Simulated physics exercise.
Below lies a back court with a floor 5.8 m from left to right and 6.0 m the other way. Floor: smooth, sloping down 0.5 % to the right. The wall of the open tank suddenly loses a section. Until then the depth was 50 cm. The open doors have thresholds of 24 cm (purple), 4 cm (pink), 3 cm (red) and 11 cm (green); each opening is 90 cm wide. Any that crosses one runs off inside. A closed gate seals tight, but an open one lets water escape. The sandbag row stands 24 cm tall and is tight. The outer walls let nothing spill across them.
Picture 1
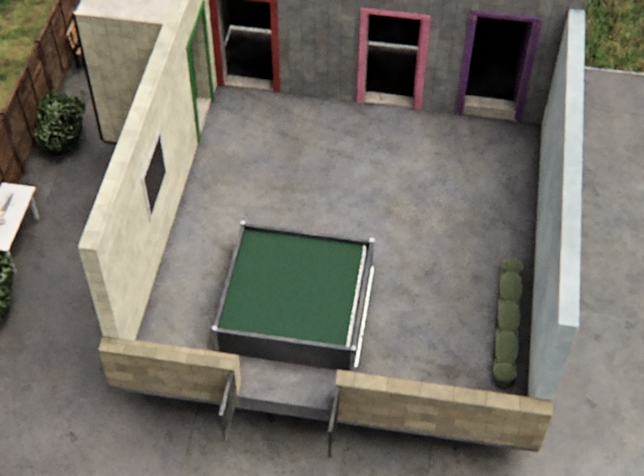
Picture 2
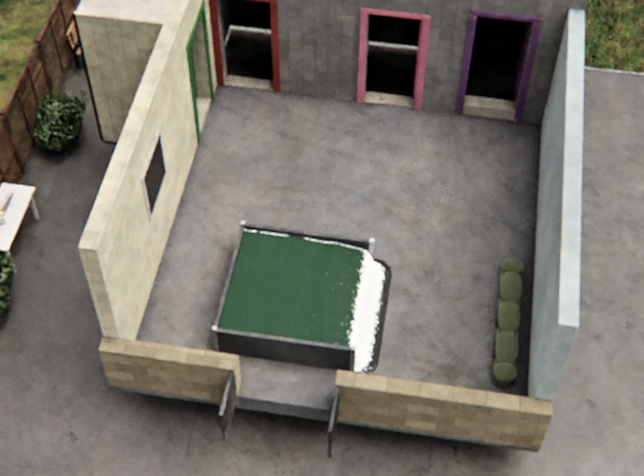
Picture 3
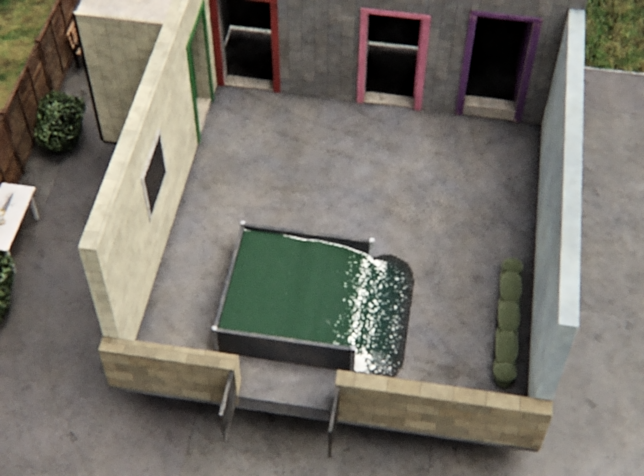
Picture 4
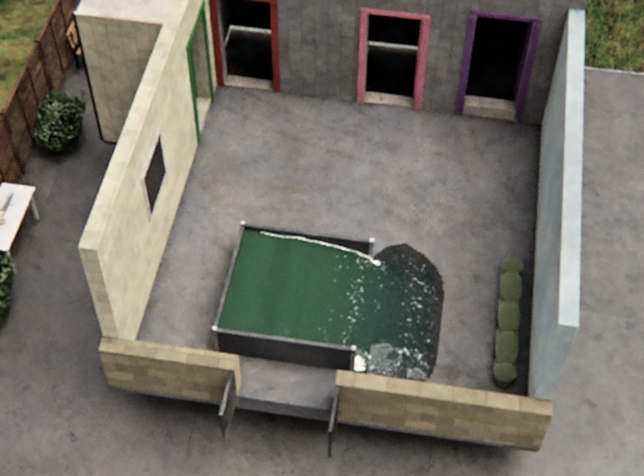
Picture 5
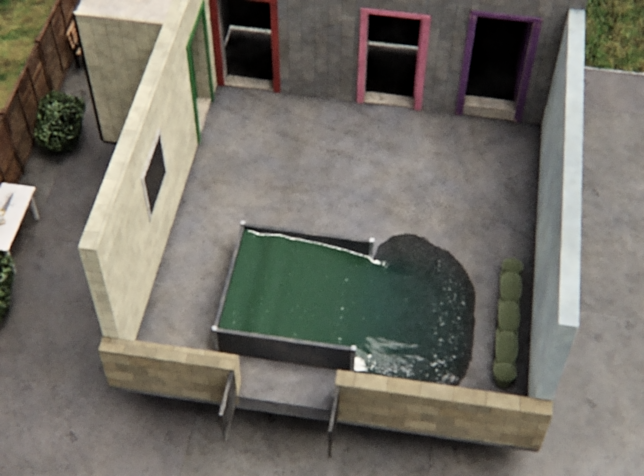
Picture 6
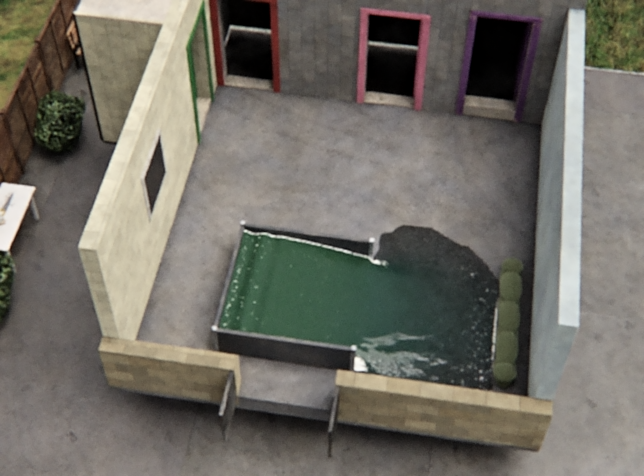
A walled grey courtyard, seen from high above by a still camera, has a pale wall on the left, a light bluish one on the right and a low tan brick one in front. An open tank of green water sits near the front, with red, pink and purple doorways behind and round bushes at right. The tank's right side gives way, and water gushes rightward in white froth, spreading into a dark, rounded sheet that reaches the bushes.
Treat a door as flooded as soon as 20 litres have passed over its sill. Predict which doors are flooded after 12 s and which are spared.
Outcome: Purple door: Fails to top it, pink door: Tops it, red door: Tops it, green door: Fails to top it.
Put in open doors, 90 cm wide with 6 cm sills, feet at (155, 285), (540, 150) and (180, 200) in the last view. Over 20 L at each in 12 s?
First doorway falls short, second gets there, third falls short.
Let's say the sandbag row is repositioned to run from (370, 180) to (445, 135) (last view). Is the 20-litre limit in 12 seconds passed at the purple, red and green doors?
Purple within the limit, red within the limit, green within the limit.
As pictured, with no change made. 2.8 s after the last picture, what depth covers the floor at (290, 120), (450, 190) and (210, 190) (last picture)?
First spot near 0 cm, second near 4 cm, third near 0 cm.
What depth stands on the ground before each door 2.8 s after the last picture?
In centimetres, the purple door has 19, the pink door 0, the red door 0 and the green door 0.
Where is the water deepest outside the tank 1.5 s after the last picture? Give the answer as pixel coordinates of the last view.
Roughly pixel (512, 422).
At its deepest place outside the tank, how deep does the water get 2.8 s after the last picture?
25 cm or so.
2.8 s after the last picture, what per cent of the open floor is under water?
I'd say around 40 %.
Then, 0.7 s after the last picture water covers 25 % of the floor and is deepest (37 cm) near (525, 424); purple door not reached, pink door not reached, red door not reached, green door not reached.
Then, 1.5 s after the last picture water covers 30 % of the floor and is deepest (38 cm) near (512, 422); purple door not reached, pink door not reached, red door not reached, green door not reached.
Then, 2.8 s after the last picture water covers 40 % of the floor and is deepest (25 cm) near (525, 424); purple door 19 cm at the sill, 0 L in, pink door not reached, red door not reached, green door not reached.
Then, 6.3 s after the last picture water covers 80 % of the floor and is deepest (14 cm) near (540, 131); purple door 11 cm at the sill, 1 L in, pink door 7 cm at the sill, 21 L in, red door 6 cm at the sill, 1 L in, green door 11 cm at the sill, 0 L in.
Then, 11.3 s after the last picture water covers 95 % of the floor and is deepest (11 cm) near (164, 370); purple door 5 cm at the sill, 1 L in, pink door 4 cm at the sill, 35 L in, red door 6 cm at the sill, 59 L in, green door 6 cm at the sill, 1 L in.
